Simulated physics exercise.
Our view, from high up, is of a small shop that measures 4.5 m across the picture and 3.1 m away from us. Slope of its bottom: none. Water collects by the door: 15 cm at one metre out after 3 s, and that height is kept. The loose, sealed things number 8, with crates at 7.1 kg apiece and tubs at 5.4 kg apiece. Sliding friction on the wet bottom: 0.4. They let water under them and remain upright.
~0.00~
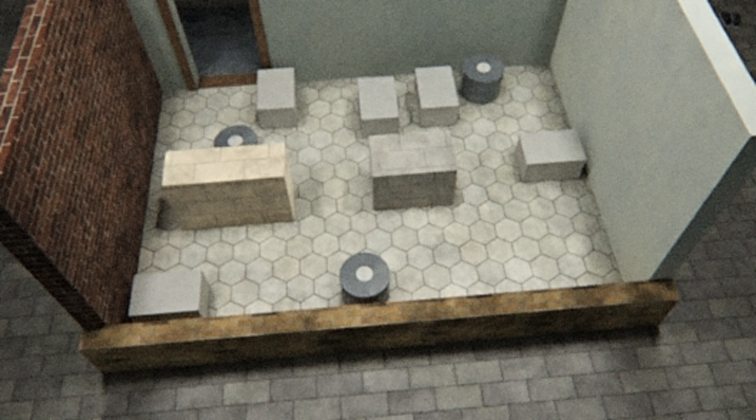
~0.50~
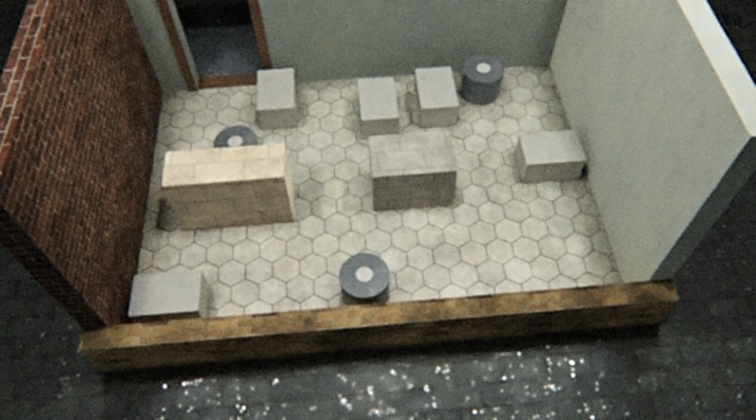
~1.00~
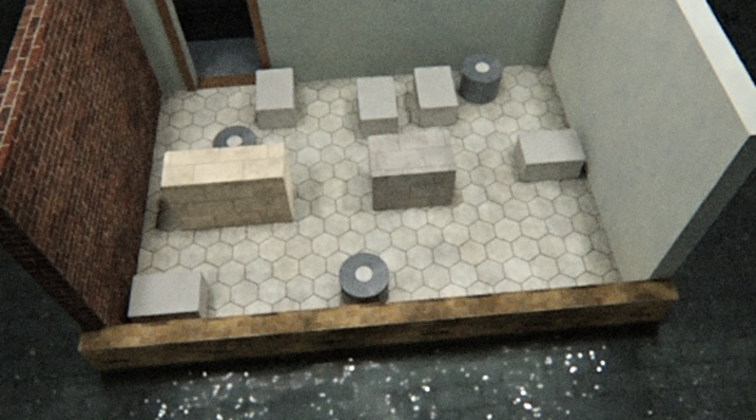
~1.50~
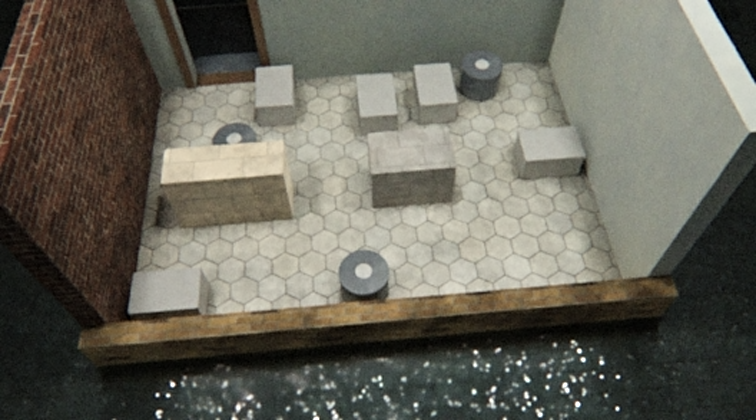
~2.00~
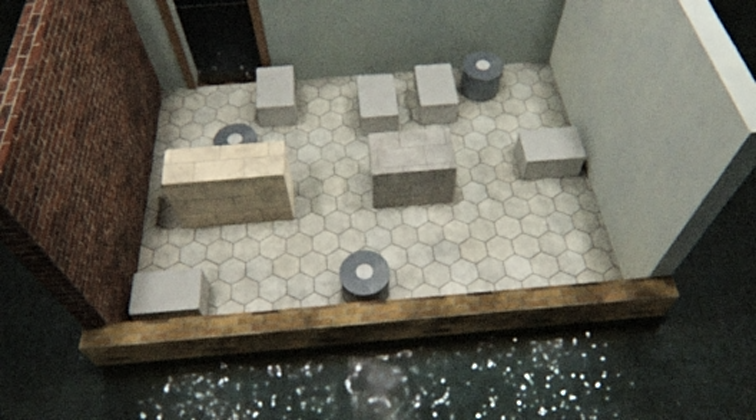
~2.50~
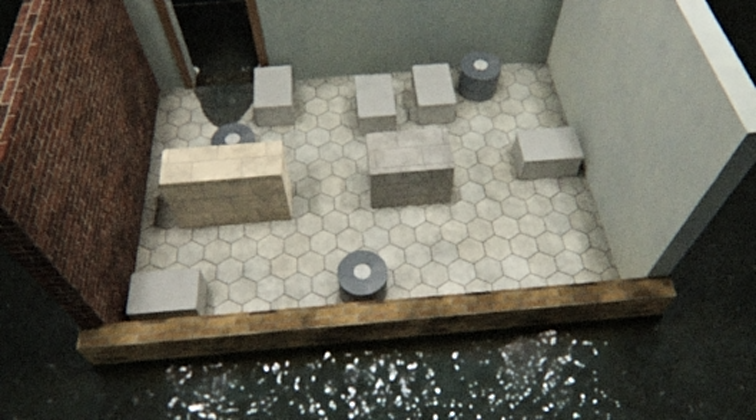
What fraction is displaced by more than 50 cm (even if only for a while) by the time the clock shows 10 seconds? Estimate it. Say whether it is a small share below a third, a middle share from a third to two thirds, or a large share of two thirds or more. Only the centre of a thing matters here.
A middle share, from a third to two thirds.
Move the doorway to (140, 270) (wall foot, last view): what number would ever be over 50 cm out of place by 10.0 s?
Then 3 of them would.
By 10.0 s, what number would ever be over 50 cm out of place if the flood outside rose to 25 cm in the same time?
Then it comes to 6.
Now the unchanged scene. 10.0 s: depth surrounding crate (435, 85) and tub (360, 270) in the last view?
Close to 3 and 2 centimetres.
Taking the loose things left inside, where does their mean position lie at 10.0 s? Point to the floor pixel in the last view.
The centre sits near (432, 146).
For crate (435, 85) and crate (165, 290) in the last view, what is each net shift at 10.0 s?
10 cm and 140 cm respectively.
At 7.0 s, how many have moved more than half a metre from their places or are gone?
The number comes to 2.
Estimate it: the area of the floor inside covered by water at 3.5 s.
Some 2.0 m2.
After 3.5 s 0 of 8 are over 50 cm from their spots; 0 afloat.
After 4.5 s 0 of 8 are over 50 cm from their spots; 1 afloat.
After 7.0 s 2 of 8 are over 50 cm from their spots; 2 afloat.
After 10.0 s 3 of 8 are over 50 cm from their spots, and 3 have been at some point; 2 afloat.
